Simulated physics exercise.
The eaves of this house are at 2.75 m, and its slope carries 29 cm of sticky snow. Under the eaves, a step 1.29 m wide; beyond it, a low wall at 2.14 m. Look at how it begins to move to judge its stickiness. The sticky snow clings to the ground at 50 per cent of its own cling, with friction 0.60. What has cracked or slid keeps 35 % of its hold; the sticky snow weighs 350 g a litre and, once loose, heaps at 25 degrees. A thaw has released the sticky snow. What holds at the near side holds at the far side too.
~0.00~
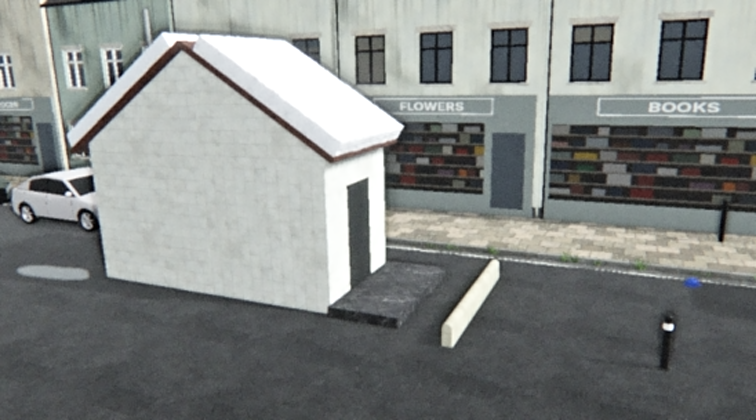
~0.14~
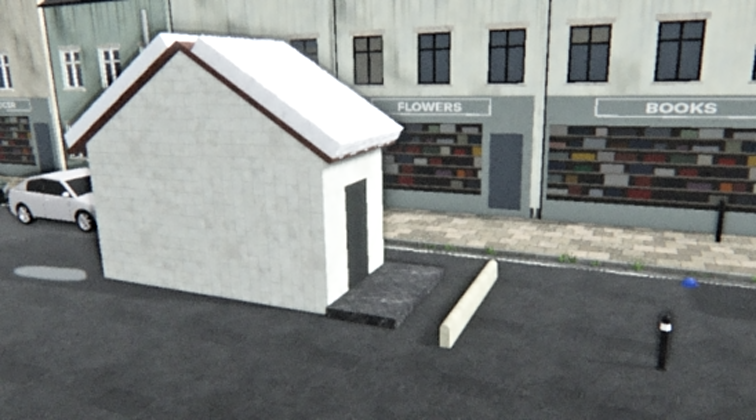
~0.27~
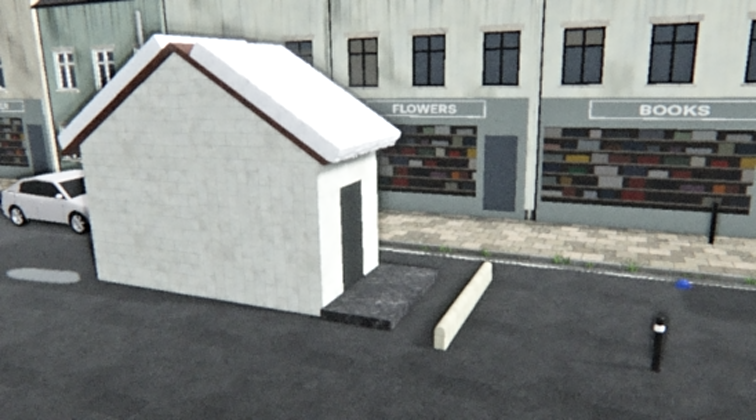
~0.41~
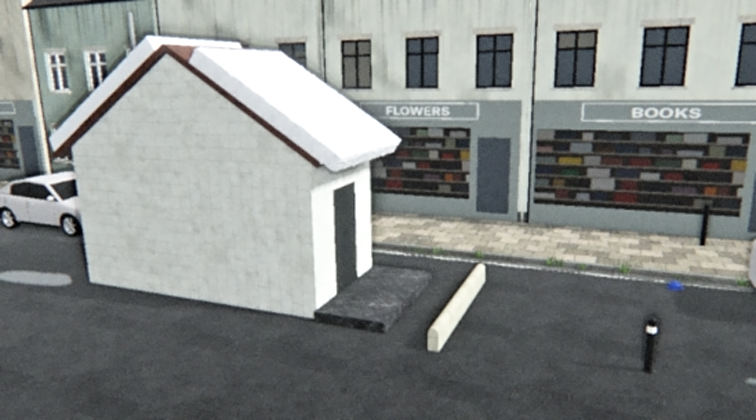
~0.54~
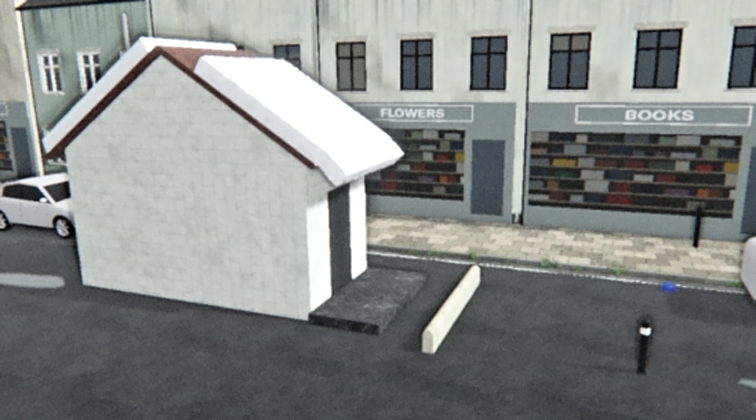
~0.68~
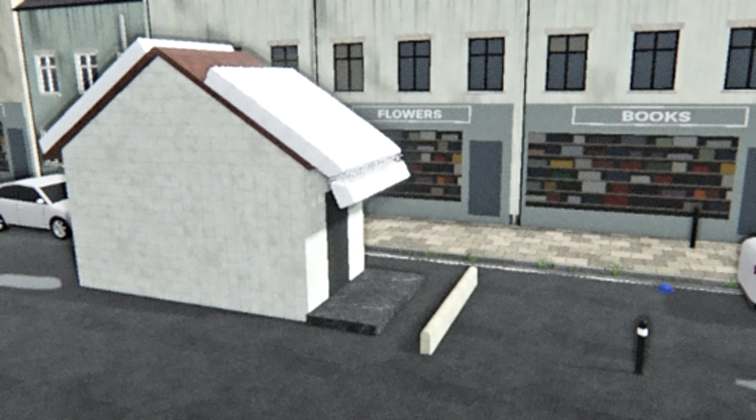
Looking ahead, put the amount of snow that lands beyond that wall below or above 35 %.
Snow beyond the wall: Greater than 35 %.
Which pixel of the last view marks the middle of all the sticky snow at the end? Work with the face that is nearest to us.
About (451, 337).
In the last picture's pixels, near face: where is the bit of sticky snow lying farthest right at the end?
It sits close to (611, 373) in the last picture.
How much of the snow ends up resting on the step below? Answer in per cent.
Something like 4 percent.
After 1.10 s, 54 % is still on the roof and 0 % is past the low wall.
After 1.60 s, none is still on the roof and 13 % is past the low wall.
After 2.10 s, none is still on the roof and 45 % is past the low wall.
After 2.60 s, none is still on the roof and 45 % is past the low wall.
After 2.90 s, none is still on the roof and 45 % is past the low wall.
